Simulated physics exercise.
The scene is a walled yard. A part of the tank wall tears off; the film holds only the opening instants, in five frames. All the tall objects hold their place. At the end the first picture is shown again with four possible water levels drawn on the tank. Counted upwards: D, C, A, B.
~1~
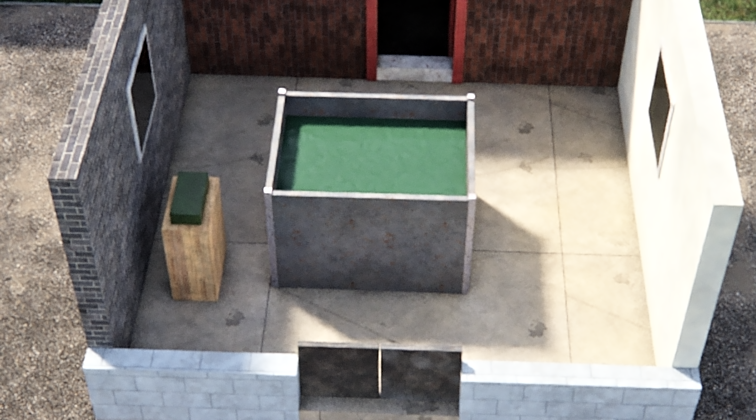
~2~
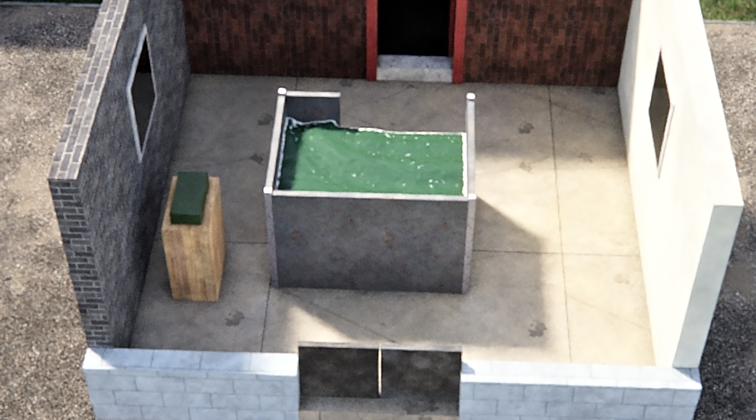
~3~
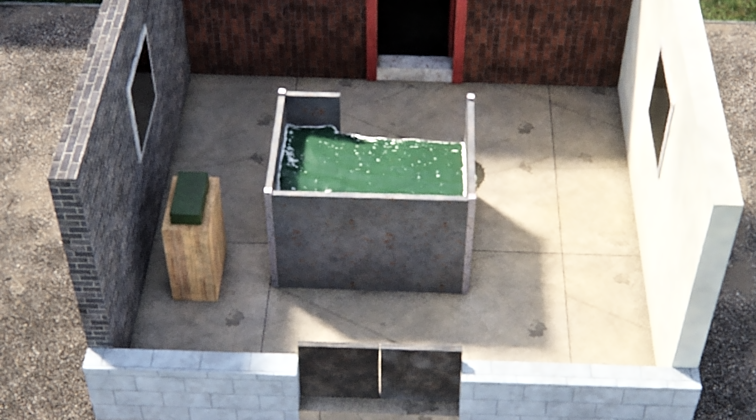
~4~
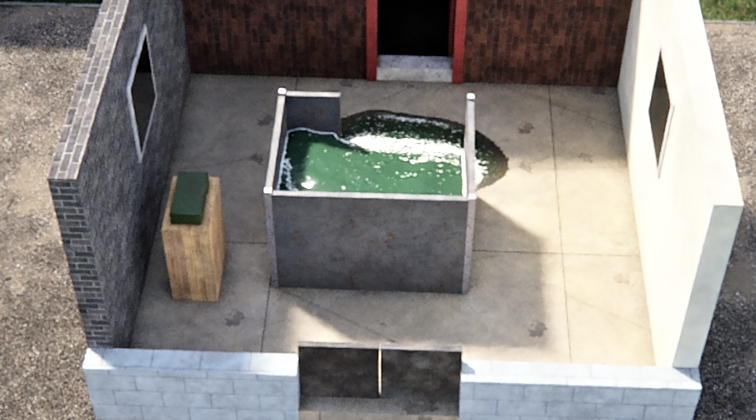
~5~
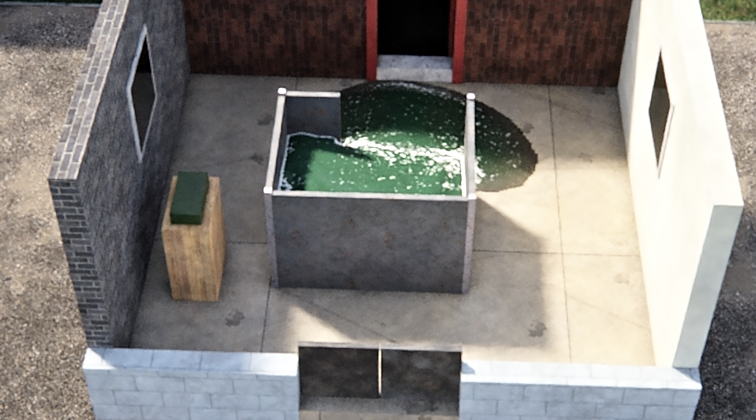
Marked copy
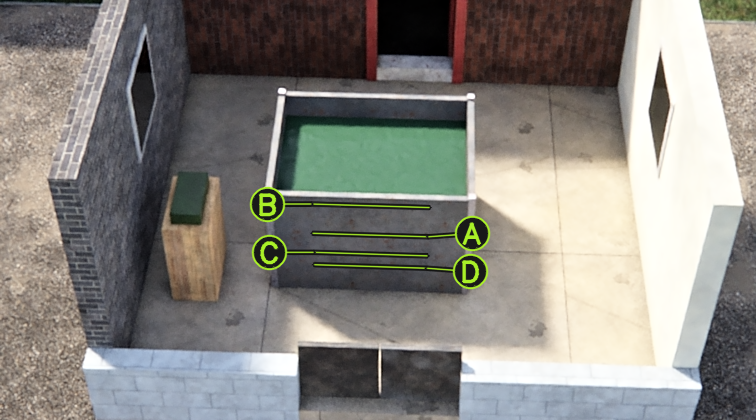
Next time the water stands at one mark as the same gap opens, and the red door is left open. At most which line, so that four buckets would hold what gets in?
Use line D.
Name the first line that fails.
C it is.
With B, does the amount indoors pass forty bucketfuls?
Yes, clearly.
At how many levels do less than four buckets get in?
One of the four.
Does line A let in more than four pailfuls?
Yes, that goes wrong.
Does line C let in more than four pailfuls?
Yes.
In lime, A at (370, 235); B at (370, 205); C at (370, 254); D at (370, 266); from the bottom up D, C, A, B.
For line A, dozens of bucketfuls pour in.
For line B, dozens of bucketfuls pour in.
For line C, about 10 bucketfuls get in.
For line D, a bucket or two gets in.
